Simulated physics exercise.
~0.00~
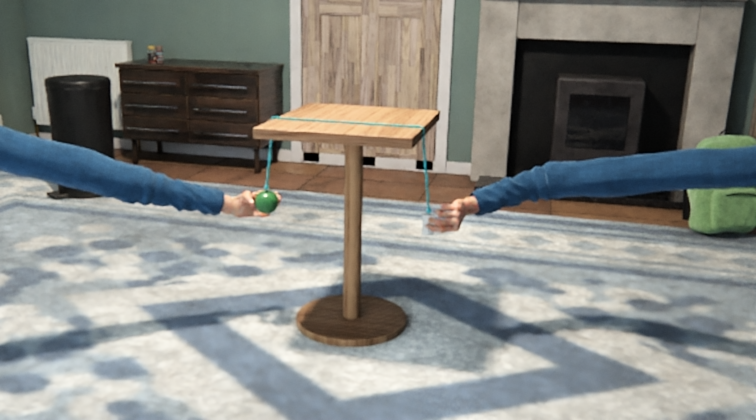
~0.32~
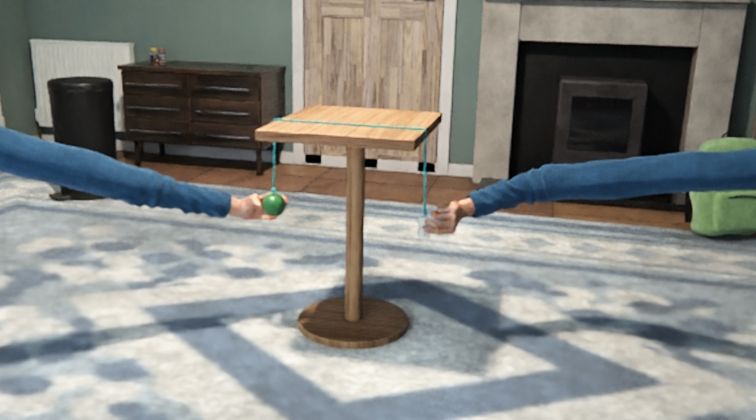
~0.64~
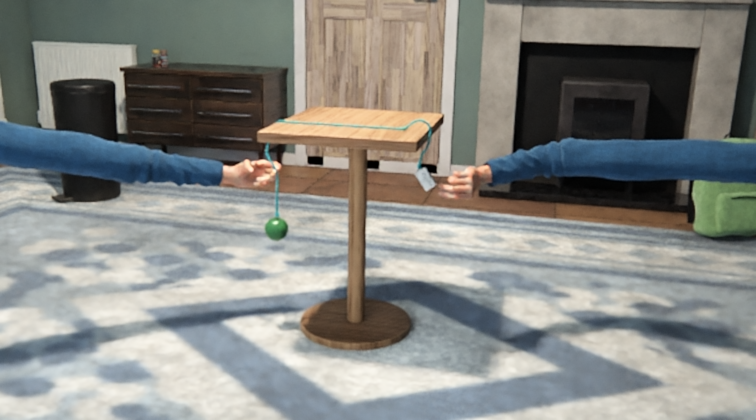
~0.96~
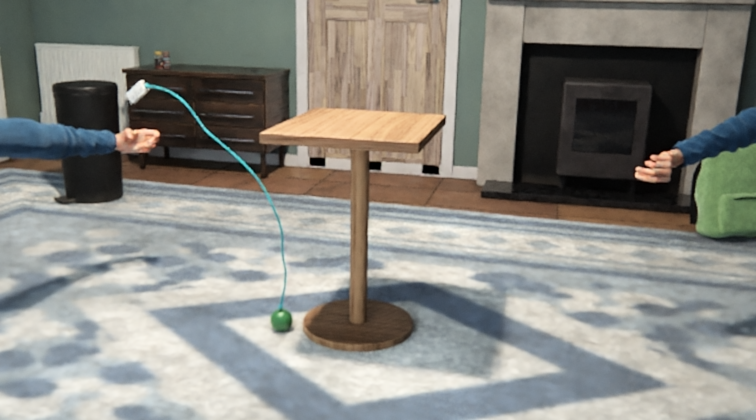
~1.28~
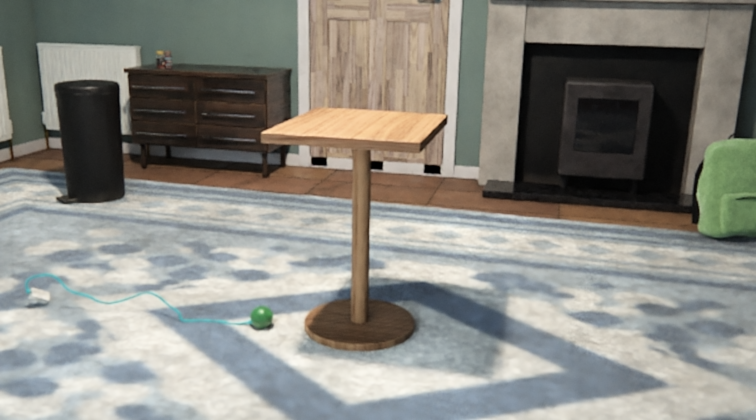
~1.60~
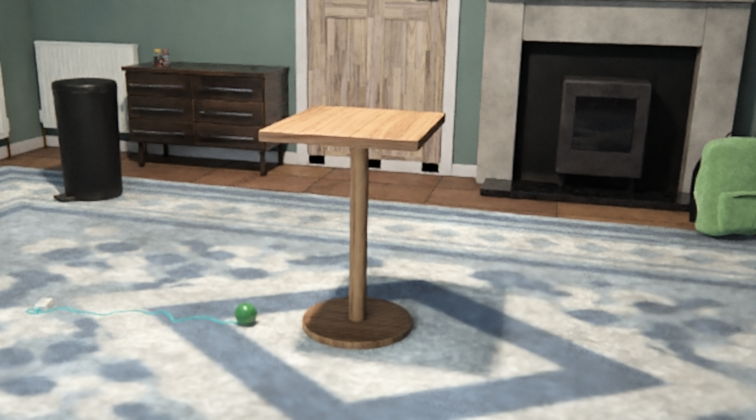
Two hands release a string over a table, and the green ball drags it left to the floor.
